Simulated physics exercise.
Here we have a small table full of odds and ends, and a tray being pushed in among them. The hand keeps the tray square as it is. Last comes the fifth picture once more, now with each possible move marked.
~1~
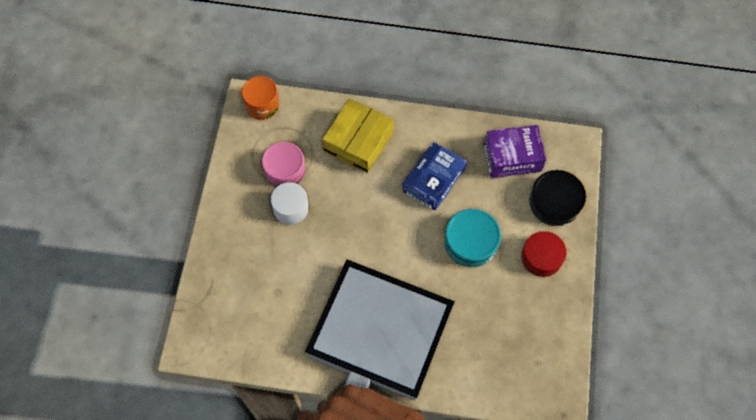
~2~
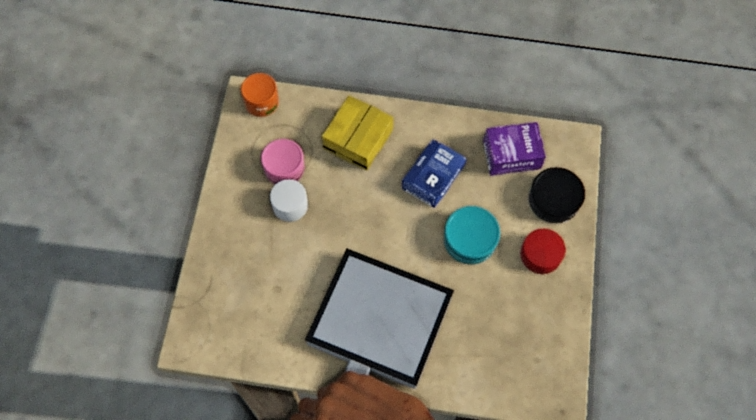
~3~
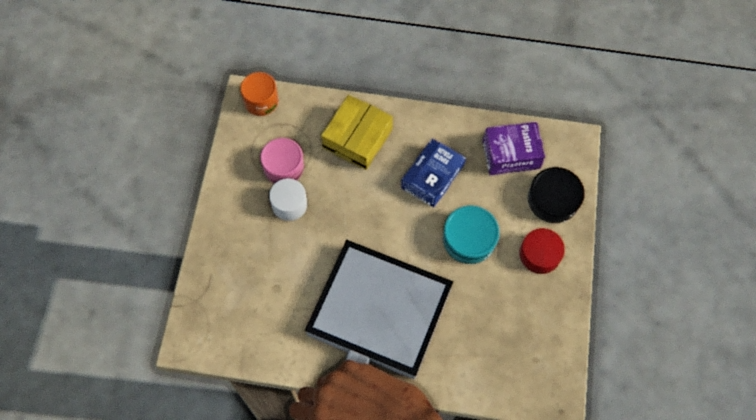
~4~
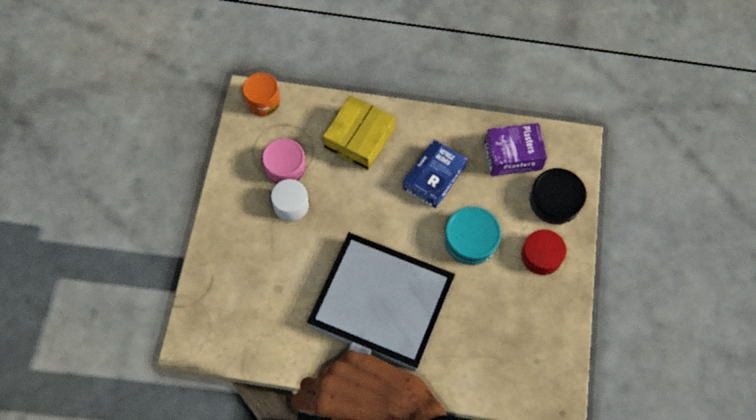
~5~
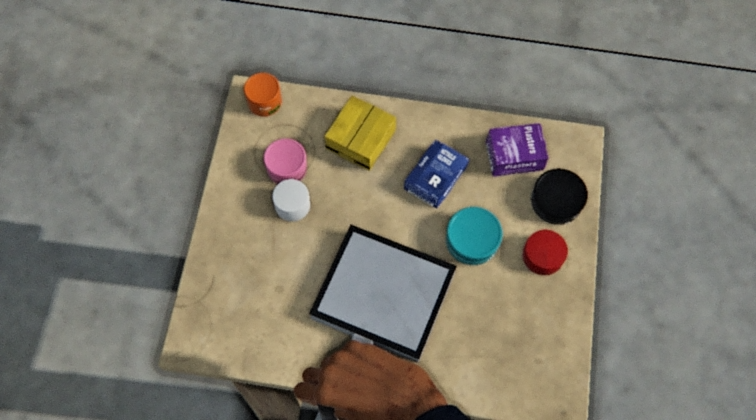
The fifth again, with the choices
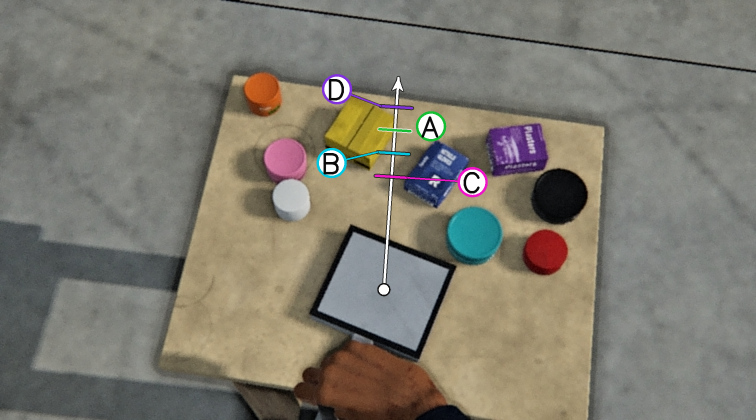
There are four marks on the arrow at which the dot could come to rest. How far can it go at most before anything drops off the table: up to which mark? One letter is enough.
Up to mark C.
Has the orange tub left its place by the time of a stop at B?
By then, no.
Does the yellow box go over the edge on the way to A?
Yes.
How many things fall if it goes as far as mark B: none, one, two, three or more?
One.
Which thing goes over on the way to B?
The yellow box.
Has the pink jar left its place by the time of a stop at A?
No.
On the marked copy, A at (395, 130); B at (393, 153); C at (391, 177); D at (396, 107); the arrow from (384, 290) to (399, 78); the white dot at (384, 290).
With C. Early on, tray (387, 249); turquoise tub (484, 221); orange tub (263, 95).
Further on, tray (390, 207); yellow box (363, 122); blue box (440, 151).
At the end, tray (391, 181); yellow box (366, 97); blue box (442, 127); nothing has fallen.
As for the rest, A drops the yellow box and blue box; B drops the yellow box; D drops the yellow box and blue box.
